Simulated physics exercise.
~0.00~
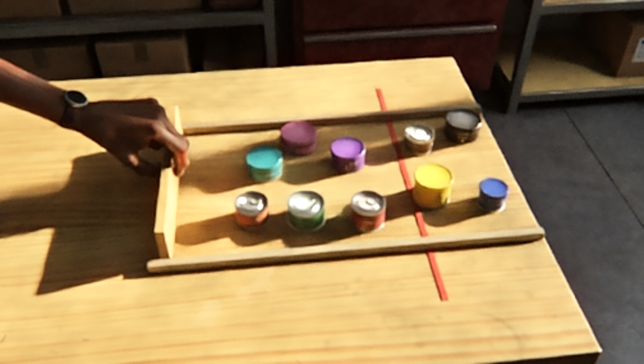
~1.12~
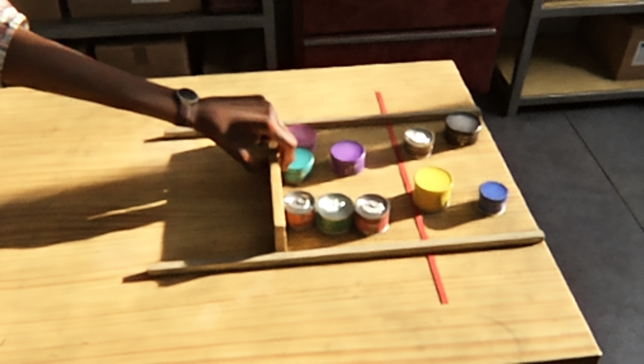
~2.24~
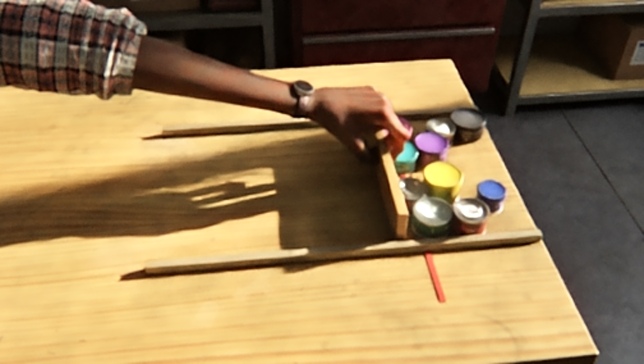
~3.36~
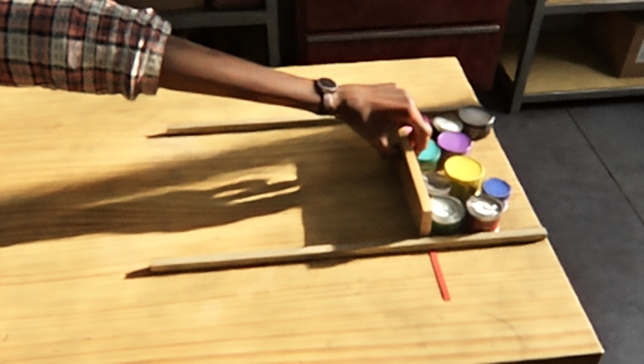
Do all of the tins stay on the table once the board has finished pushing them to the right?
Yes, all of the tins stay on the table, crowded together between the board and the right edge, and none fall off.
Hand pushing an upright board rightward between two wooden rails, bunching small colourful tins together near the table's edge, where they all stay.
